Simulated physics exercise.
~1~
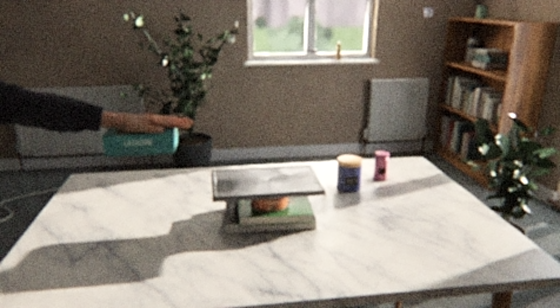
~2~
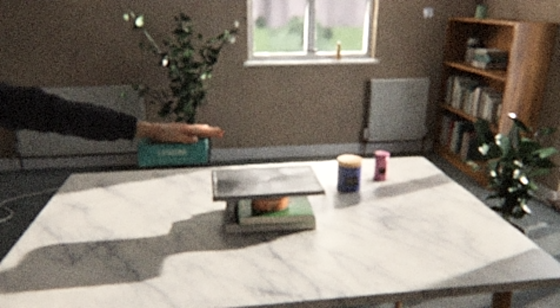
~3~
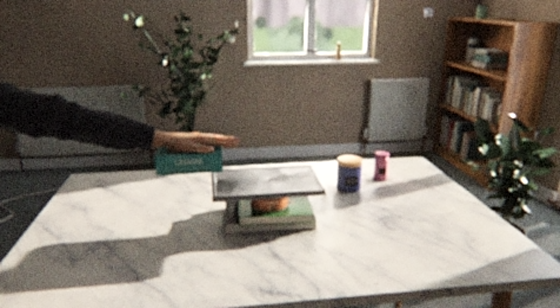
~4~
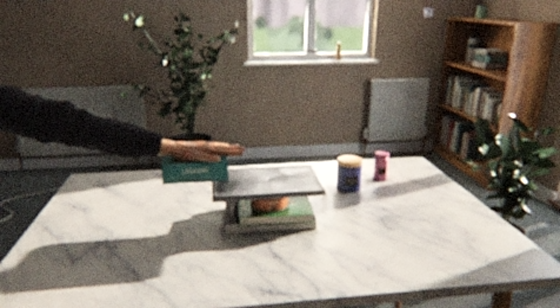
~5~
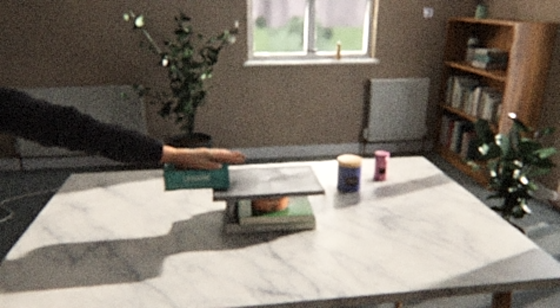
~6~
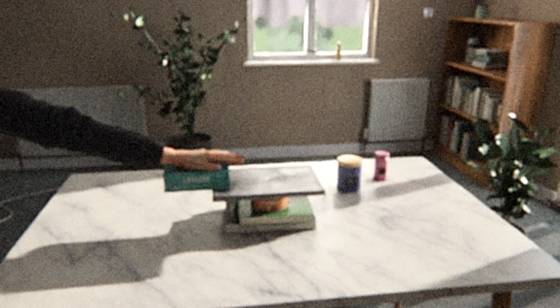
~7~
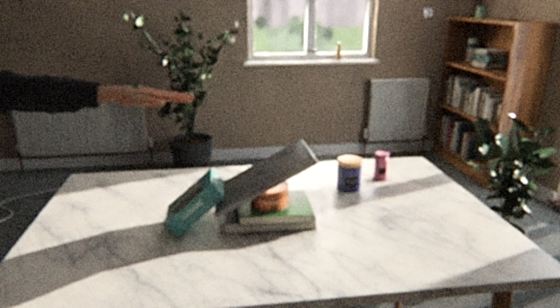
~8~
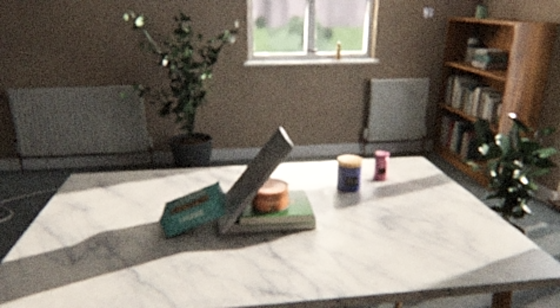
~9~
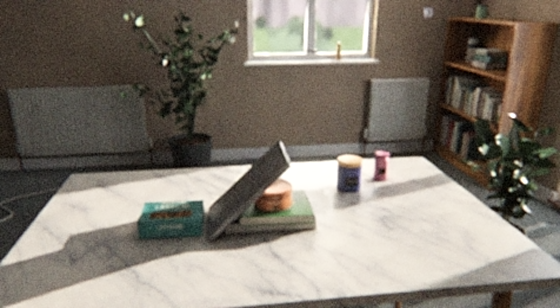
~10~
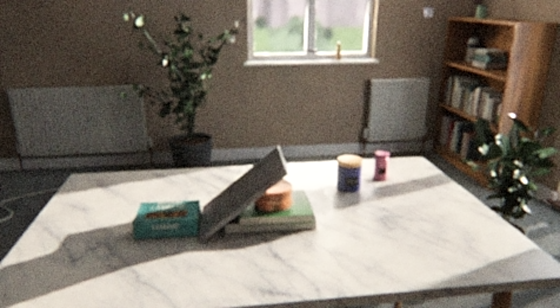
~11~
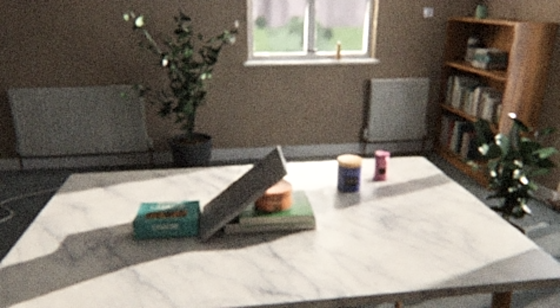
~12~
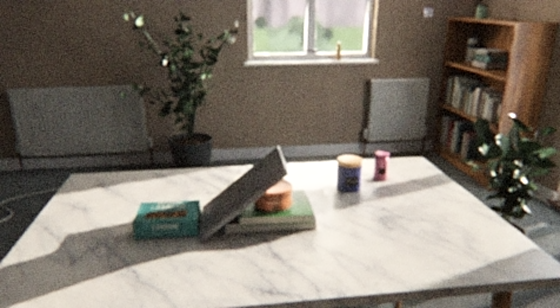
On a marble-topped table in a room with plants and a bookcase, a hand lowers a turquoise packet onto the left edge of a grey tray atop a small stack and lets go; the packet falls to the table, and the tray tips left, ending slanted against the orange tub.
